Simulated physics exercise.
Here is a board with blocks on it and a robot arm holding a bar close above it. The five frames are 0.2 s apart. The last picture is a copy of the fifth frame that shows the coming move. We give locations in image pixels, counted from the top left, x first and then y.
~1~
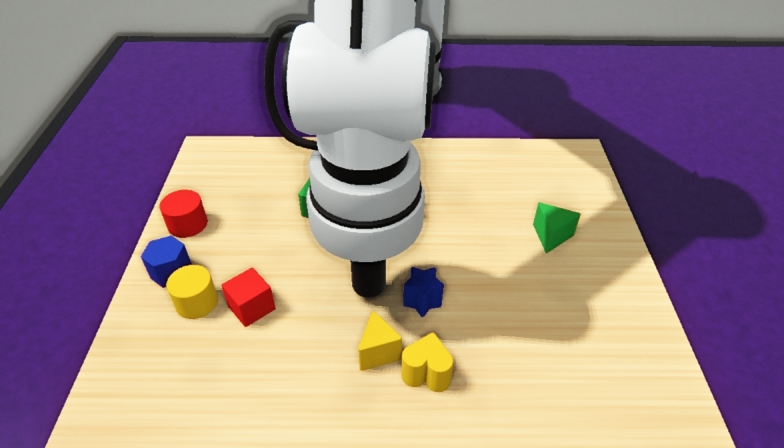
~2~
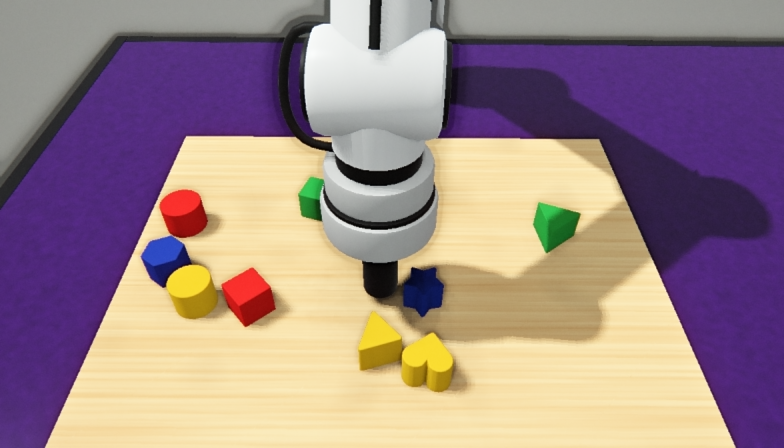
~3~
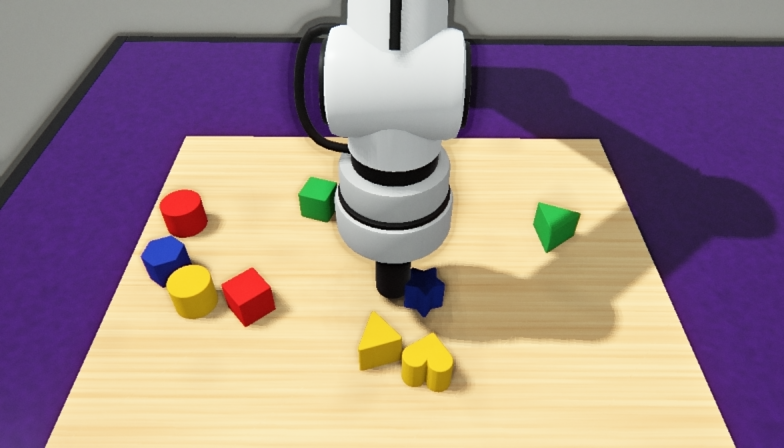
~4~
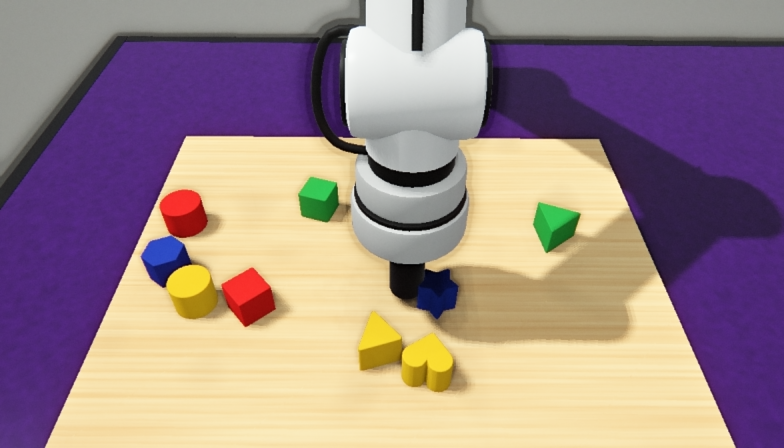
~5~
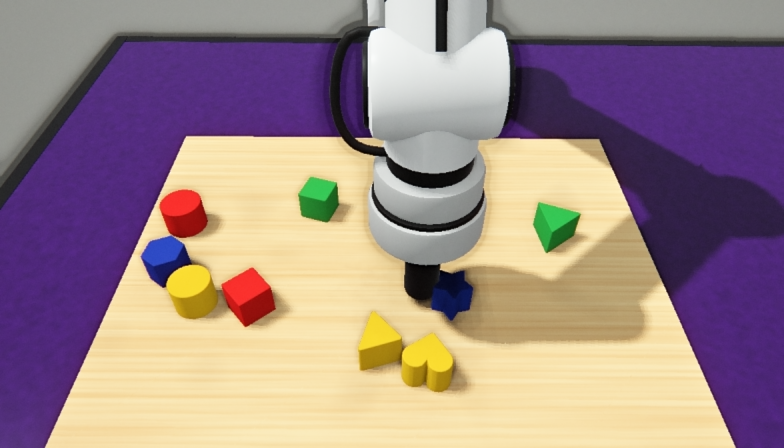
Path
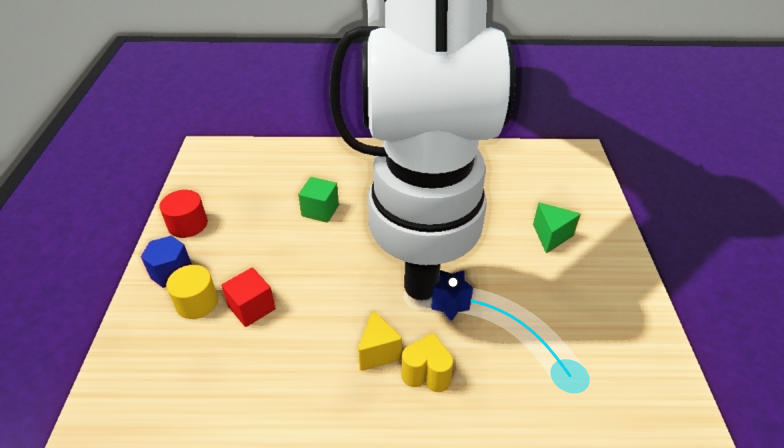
The clip opens on a robot arm holding a dark bar close above a wooden board scattered with red, blue, yellow and green blocks, just left of a blue star. The arm moves slowly right until the bar meets the star, then pushes it a short way right while the other blocks stay still.
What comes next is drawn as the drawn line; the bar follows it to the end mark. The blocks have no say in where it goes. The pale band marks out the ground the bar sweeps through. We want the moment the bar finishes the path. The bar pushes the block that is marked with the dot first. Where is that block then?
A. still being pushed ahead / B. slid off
Correct choice: B.
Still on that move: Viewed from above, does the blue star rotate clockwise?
No, it doesn't check out.
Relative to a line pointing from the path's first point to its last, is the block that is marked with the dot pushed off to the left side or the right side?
That block drifts left.
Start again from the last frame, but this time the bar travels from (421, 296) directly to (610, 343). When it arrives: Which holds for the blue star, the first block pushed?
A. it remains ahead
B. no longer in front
Letter A.
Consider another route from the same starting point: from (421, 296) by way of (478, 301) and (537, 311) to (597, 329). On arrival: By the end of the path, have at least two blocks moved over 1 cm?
No, it doesn't check out.
The drawn path runs from (421, 296) via (477, 302) and (530, 329), ending at (570, 376); the dot is on the blue star.
The first path, step by step. One third of the way, bar (480, 295); blue star (514, 291).
Two thirds of the way, bar (532, 322); blue star (571, 314).
At the end, bar (573, 369); yellow triangular piece not moved; blue star (596, 327), turned 55° anticlockwise.
